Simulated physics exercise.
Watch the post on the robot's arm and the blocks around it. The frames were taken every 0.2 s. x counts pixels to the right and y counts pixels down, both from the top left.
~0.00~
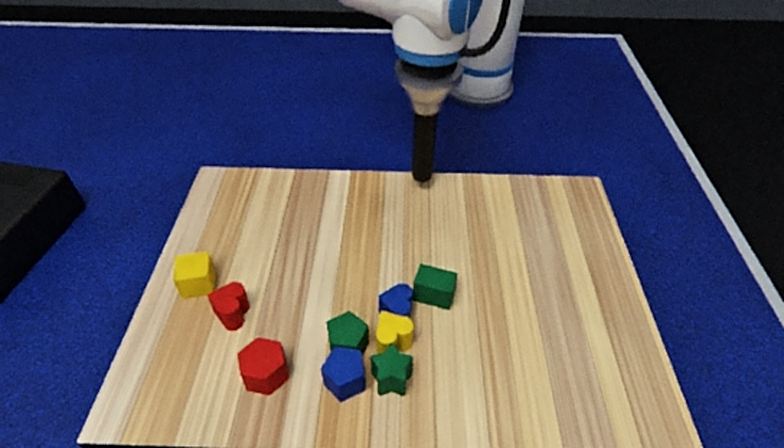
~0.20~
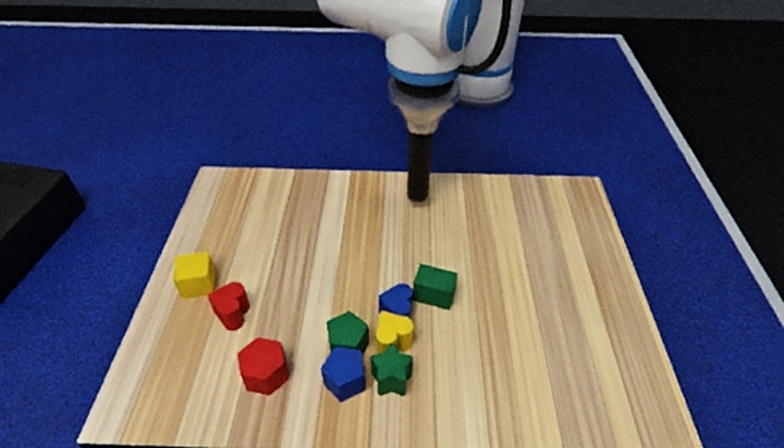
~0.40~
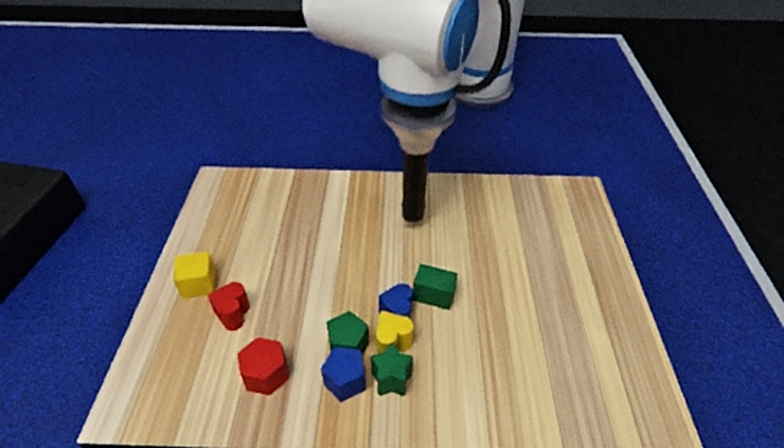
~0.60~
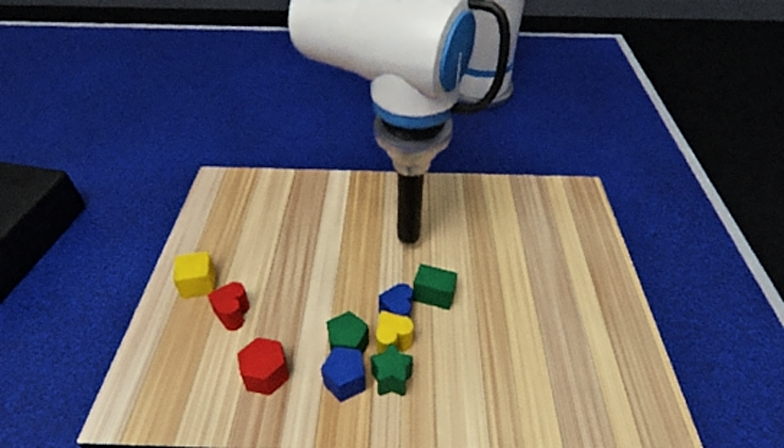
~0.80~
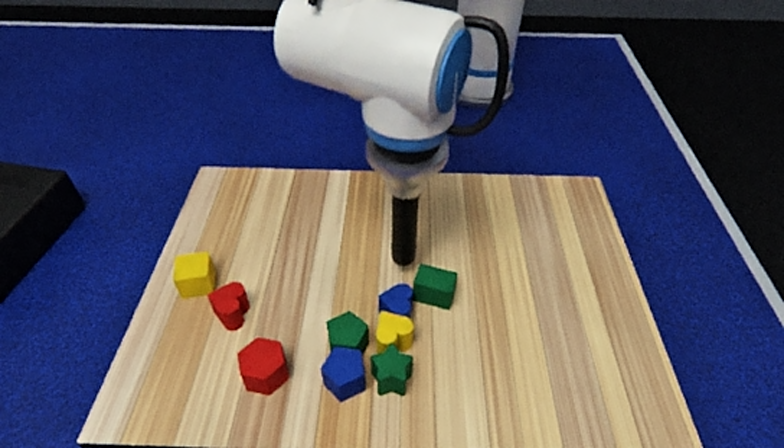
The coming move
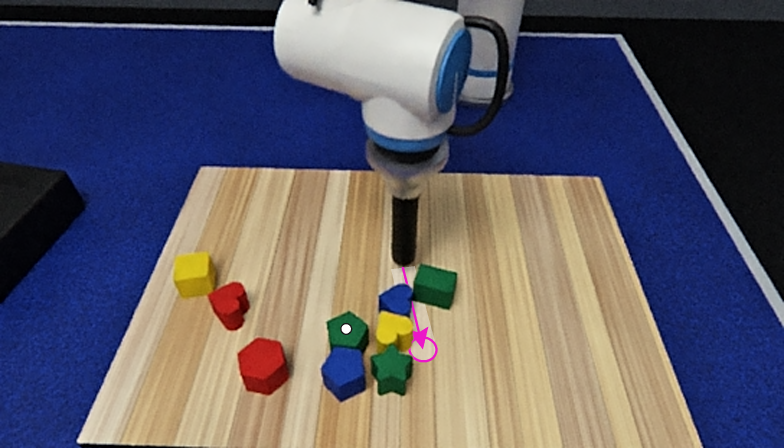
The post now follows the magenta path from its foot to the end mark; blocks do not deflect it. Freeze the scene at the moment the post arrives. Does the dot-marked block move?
My answer is no.
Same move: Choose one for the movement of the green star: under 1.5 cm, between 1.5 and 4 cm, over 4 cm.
Offset: 1.5 to 4 cm.
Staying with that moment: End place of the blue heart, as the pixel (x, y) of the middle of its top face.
Final place: (396, 345).
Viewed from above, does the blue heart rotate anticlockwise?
No, that is not what happens.
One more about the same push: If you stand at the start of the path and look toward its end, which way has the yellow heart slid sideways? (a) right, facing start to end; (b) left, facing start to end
My pick is a.
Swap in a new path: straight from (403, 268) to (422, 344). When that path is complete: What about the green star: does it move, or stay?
When the path is over, the green star has left its spot.
The drawn path runs from (403, 268) to (423, 349); the dot is on the green pentagon.
The first path, step by step. One third of the way, post at (410, 283); green rectangular block at (443, 283).
Two thirds of the way, post at (417, 310); green star at (388, 377), turned 30° anticlockwise; yellow heart at (375, 348), turned 20° clockwise; blue heart at (395, 322), turned 35° clockwise; green rectangular block at (448, 287), turned 25° anticlockwise.
At the end, post at (424, 340); green pentagon not moved; green star at (382, 387), turned 65° anticlockwise; yellow heart at (362, 358), turned 45° clockwise; blue heart at (396, 345), turned 65° clockwise; green rectangular block at (448, 287), turned 25° anticlockwise.
